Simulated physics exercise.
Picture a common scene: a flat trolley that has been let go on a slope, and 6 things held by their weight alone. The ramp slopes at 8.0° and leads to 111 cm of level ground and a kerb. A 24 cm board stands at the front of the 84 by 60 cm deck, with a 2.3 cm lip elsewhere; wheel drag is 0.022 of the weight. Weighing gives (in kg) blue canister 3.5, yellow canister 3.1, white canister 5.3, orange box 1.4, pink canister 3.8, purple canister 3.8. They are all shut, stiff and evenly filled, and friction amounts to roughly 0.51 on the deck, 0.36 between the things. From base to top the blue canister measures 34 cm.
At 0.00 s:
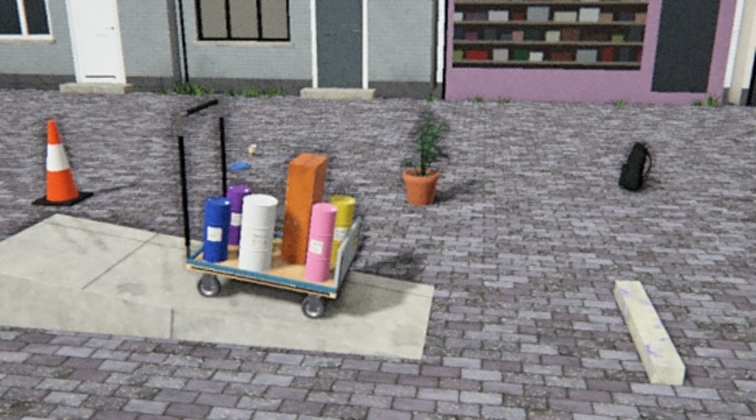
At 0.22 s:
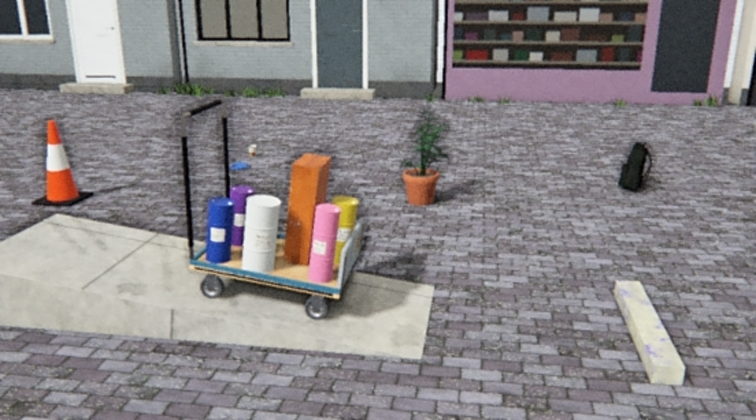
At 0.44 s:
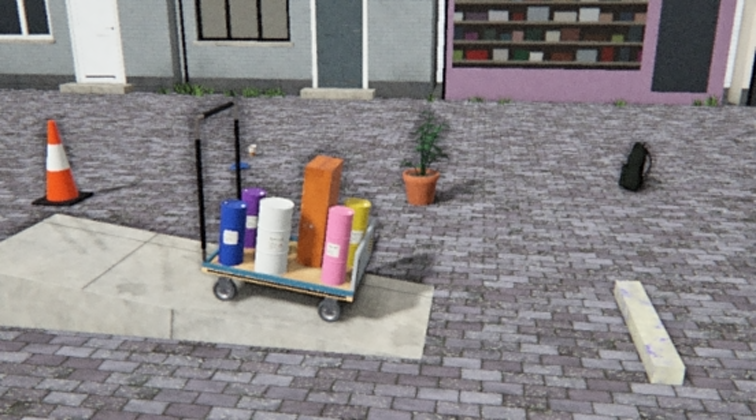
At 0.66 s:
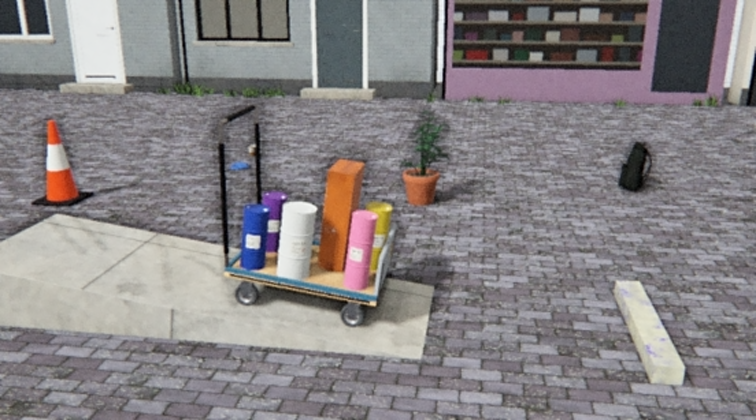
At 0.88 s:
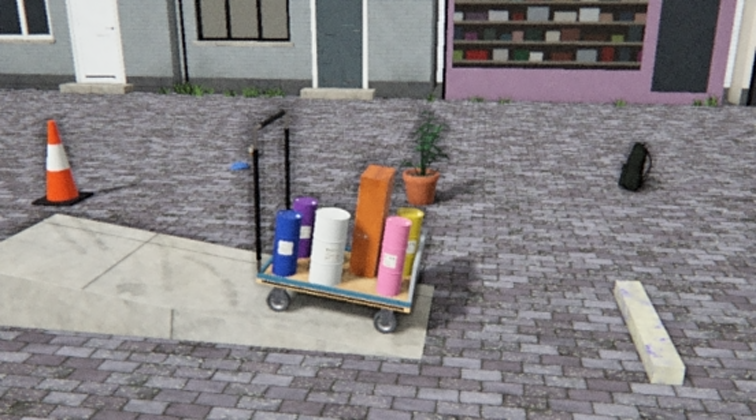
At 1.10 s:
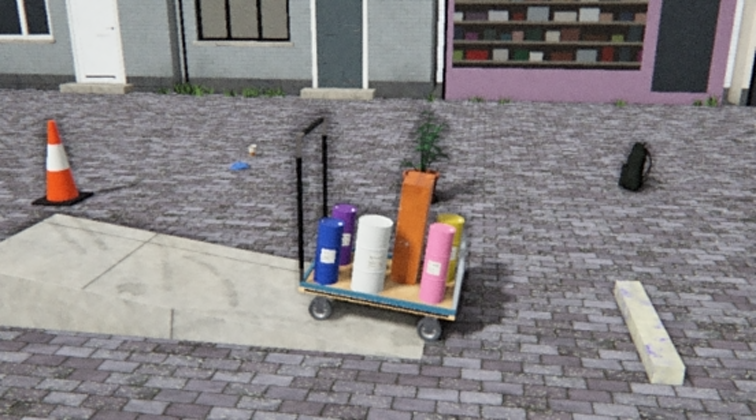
On a cobbled street, a flat trolley carrying five coloured canisters and a tall orange box rolling rightward down a low ramp.
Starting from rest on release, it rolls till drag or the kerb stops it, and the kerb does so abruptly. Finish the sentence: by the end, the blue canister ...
... has tipped.
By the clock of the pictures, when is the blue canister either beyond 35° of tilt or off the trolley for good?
Somewhere about 3.6 s.
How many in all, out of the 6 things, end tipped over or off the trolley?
The count comes out at 2.
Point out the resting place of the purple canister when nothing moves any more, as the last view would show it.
Roughly pixel (558, 269).
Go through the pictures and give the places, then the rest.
The first picture shows kerb 162 cm ahead; blue canister (217, 230); yellow canister (338, 229).
The second picture shows kerb 161 cm ahead; orange box (307, 209); pink canister (324, 244).
The third picture shows kerb 153 cm ahead; purple canister (252, 218); yellow canister (353, 232).
The fourth picture shows kerb 141 cm ahead; white canister (296, 241); orange box (341, 215).
The fifth picture shows kerb 123 cm ahead; pink canister (393, 257); purple canister (303, 228).
The sixth picture shows kerb 99 cm ahead; blue canister (329, 251).
After 1.90 s, trolley at the kerb; blue canister moved 4 cm near (521, 276); orange box moved 4 cm; pink canister moved 4 cm.
After 2.40 s, trolley at the kerb; blue canister 35° off its base near (550, 276); purple canister 48° off its base; white canister 24° off its base.
After 3.90 s, trolley at the kerb; blue canister now off the trolley; purple canister 50° off its base; white canister moved 9 cm.
In the end (4.4 s), off the trolley and tipped over, blue canister; toppled on the trolley, purple canister; the other 4 under 10 cm from the start.
